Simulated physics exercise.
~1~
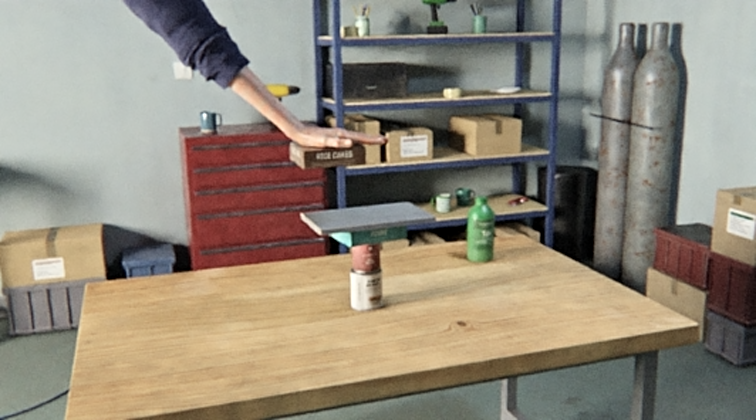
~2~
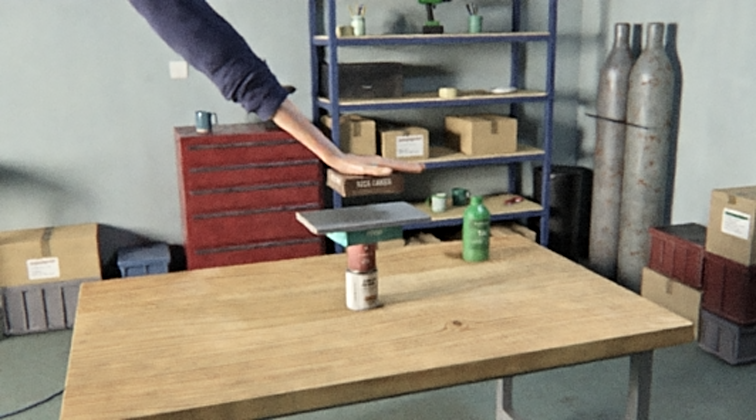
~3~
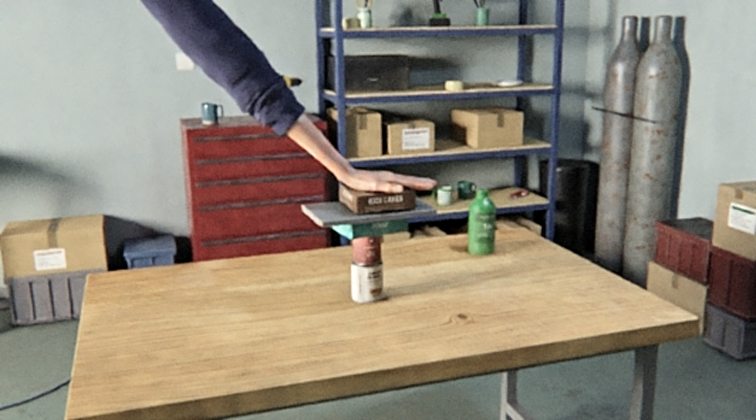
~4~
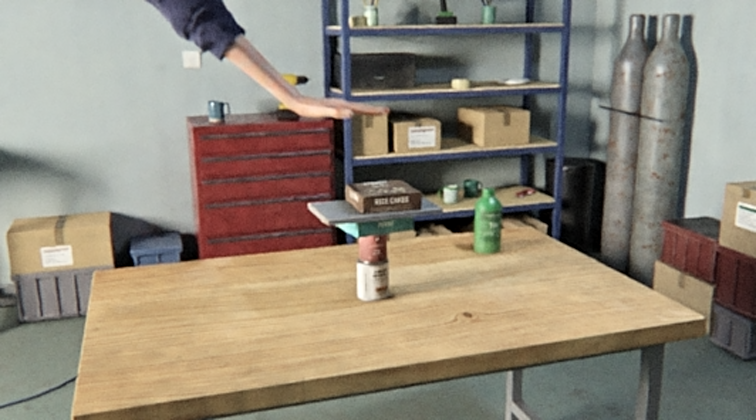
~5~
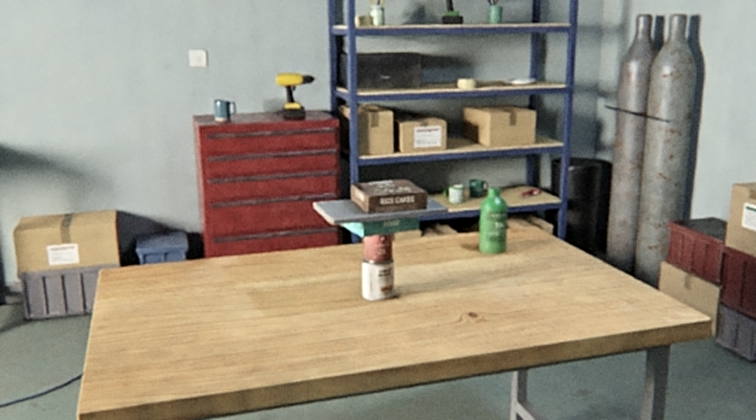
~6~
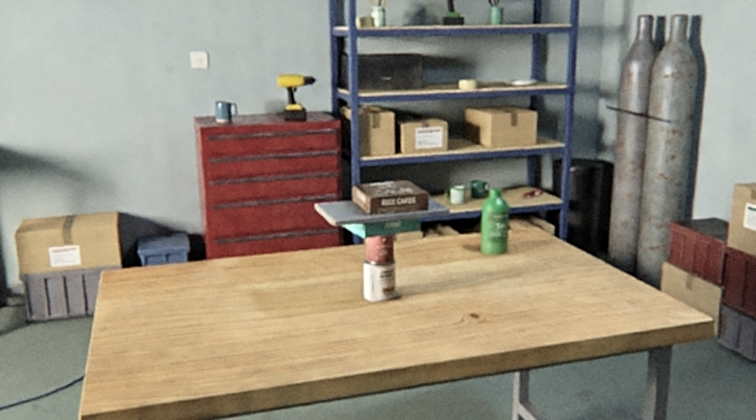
At the start, a hand holds a flat brown packet above a small pile on a wooden workbench, where a grey board rests on a turquoise packet, a red pot and a white pot, with a green bottle standing to the right. The hand carries the packet a little to the right and down towards the board. It then sets the packet down on top of the board. The hand lets go and draws back up to the left, leaving the view. In the end, the pile stays upright with the brown packet balanced on top.
